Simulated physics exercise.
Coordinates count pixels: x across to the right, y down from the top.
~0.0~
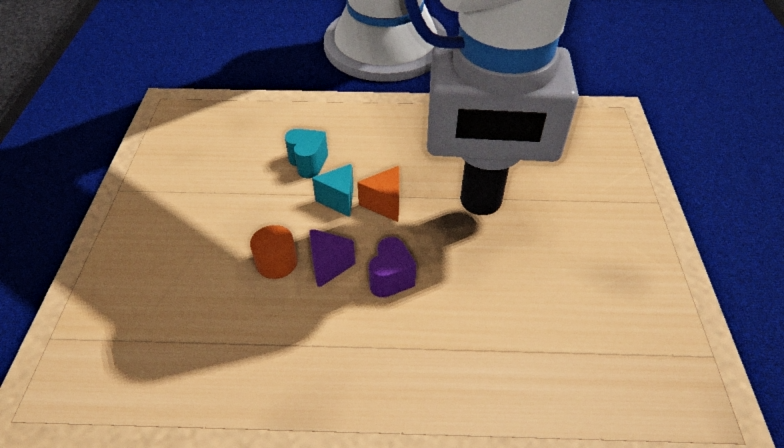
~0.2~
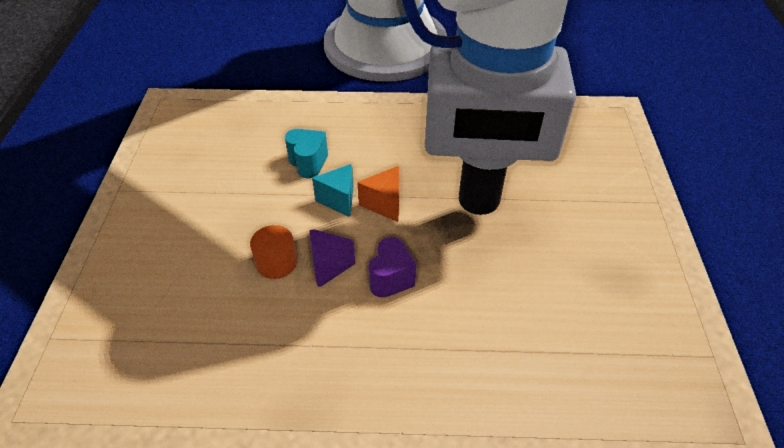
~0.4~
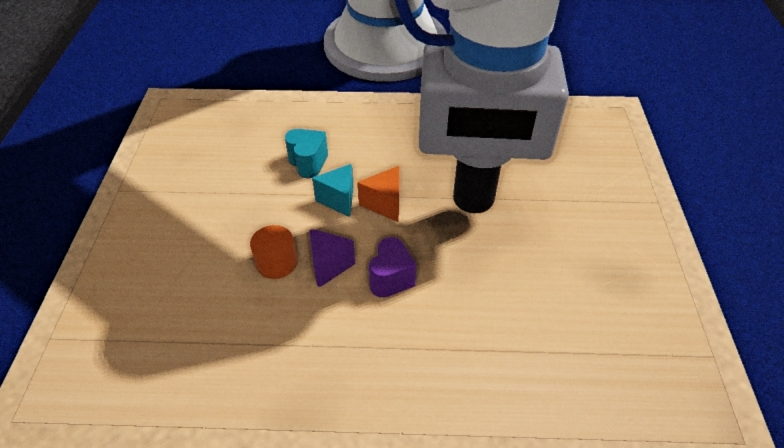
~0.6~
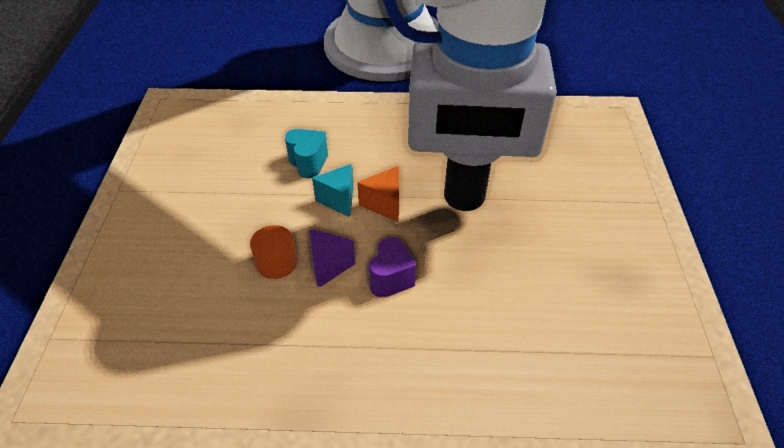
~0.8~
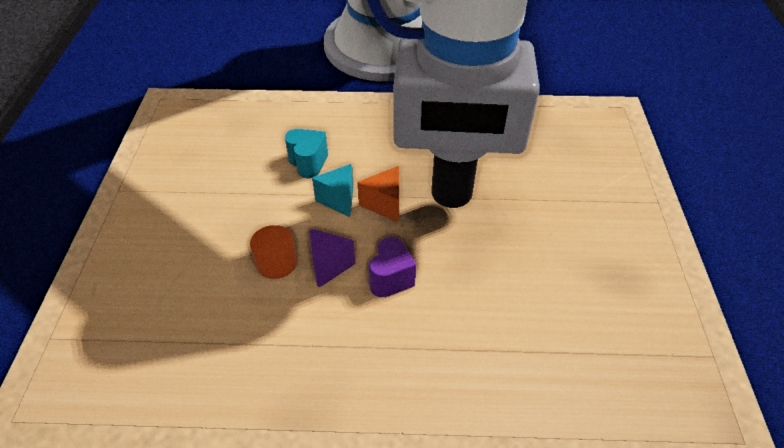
In this clip, a robot arm with a black cylindrical pusher moves a short way left above a wooden board, nearing an orange triangular block, while the turquoise, orange, red-orange and purple blocks all stay still.
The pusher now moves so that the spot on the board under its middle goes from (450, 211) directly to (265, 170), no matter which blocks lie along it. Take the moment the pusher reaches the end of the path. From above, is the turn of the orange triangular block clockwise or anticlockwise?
It spins anti-clockwise.
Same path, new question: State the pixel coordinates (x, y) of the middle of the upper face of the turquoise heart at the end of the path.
Expect it around (279, 125).
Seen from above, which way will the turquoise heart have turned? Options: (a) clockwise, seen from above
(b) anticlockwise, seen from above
Choice a: Clockwise, seen from above.
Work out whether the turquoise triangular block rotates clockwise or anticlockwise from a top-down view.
Seen from overhead, it turns anticlockwise.
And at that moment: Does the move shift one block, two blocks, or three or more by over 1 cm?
Blocks displaced: At least 3.
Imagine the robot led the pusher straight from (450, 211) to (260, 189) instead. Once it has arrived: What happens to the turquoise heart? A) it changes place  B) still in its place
Correct choice: B.
On the path given first. One third of the way, pusher (384, 180); turquoise triangular block (319, 179), turned 30° clockwise; orange triangular block (350, 181), turned 30° anticlockwise.
Two thirds of the way, pusher (322, 166); turquoise heart (301, 137); turquoise triangular block (284, 179); orange triangular block (312, 185), turned 65° anticlockwise.
At the end, pusher (261, 153); turquoise heart (279, 125), turned 95° clockwise; turquoise triangular block (269, 177), turned 60° anticlockwise; orange triangular block (310, 185), turned 70° anticlockwise; purple heart unmoved.
